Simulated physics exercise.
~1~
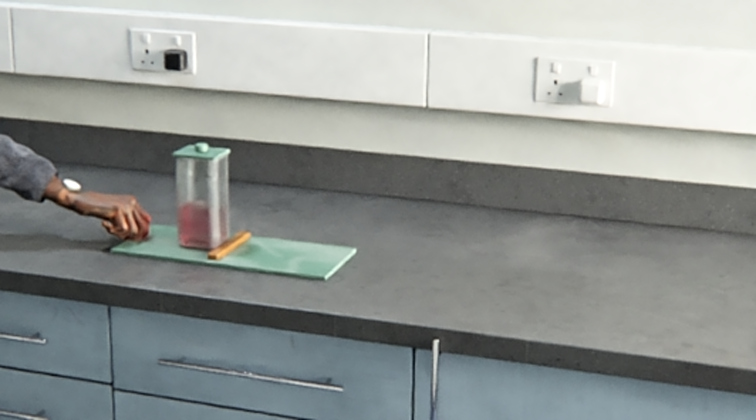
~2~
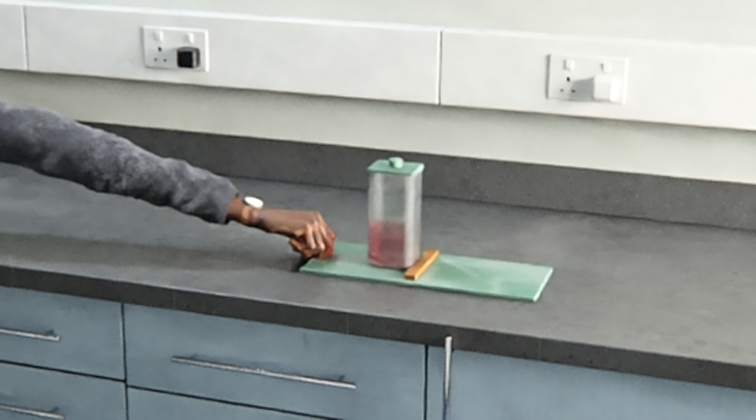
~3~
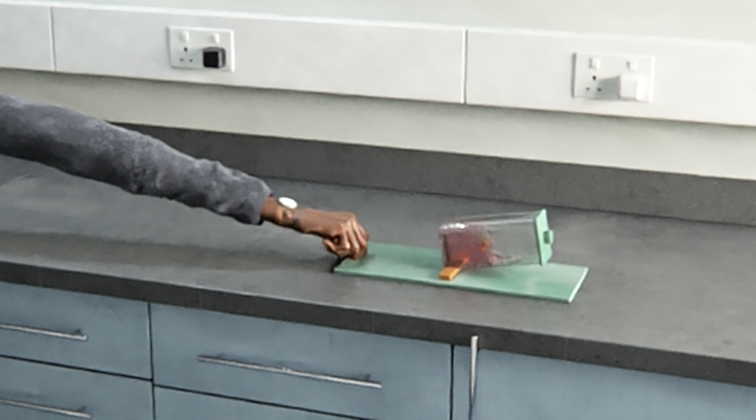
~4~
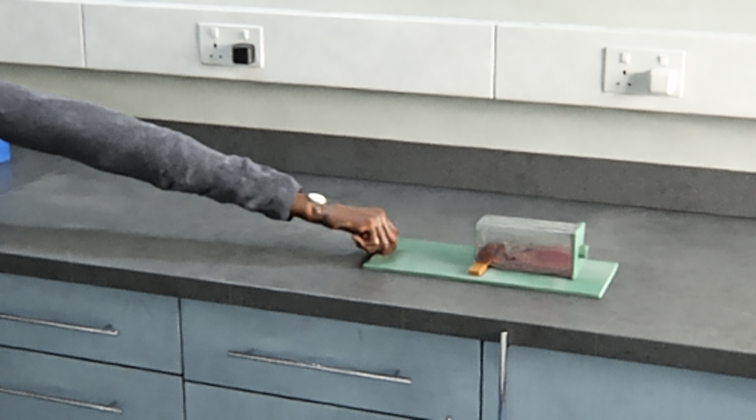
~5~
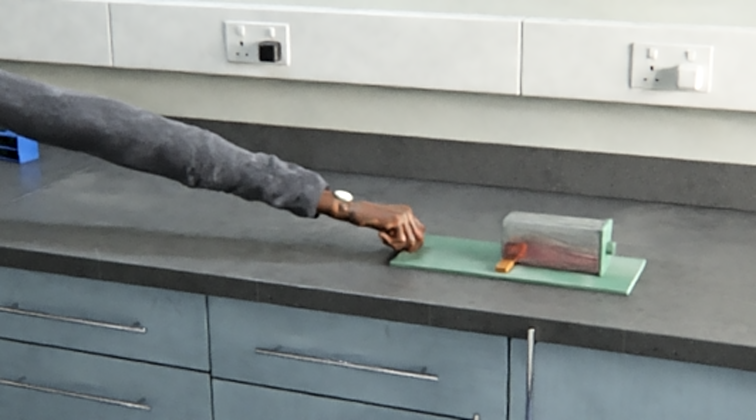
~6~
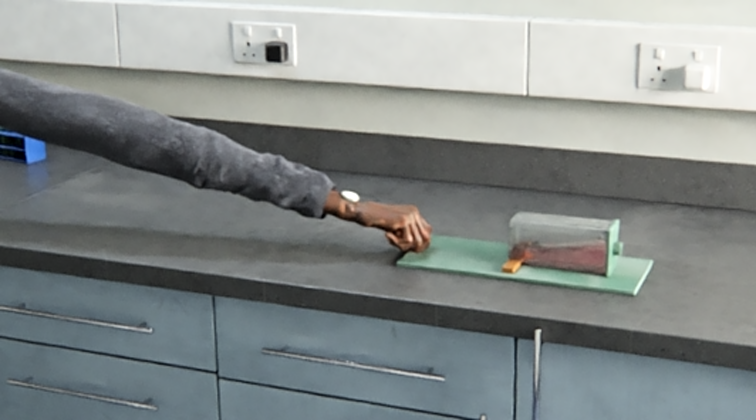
On a dark grey worktop, a hand slid a green board to the right with a clear, square bottle of reddish liquid standing behind an orange strip, and when the board stopped, the bottle toppled over the strip and ended up lying on its side.
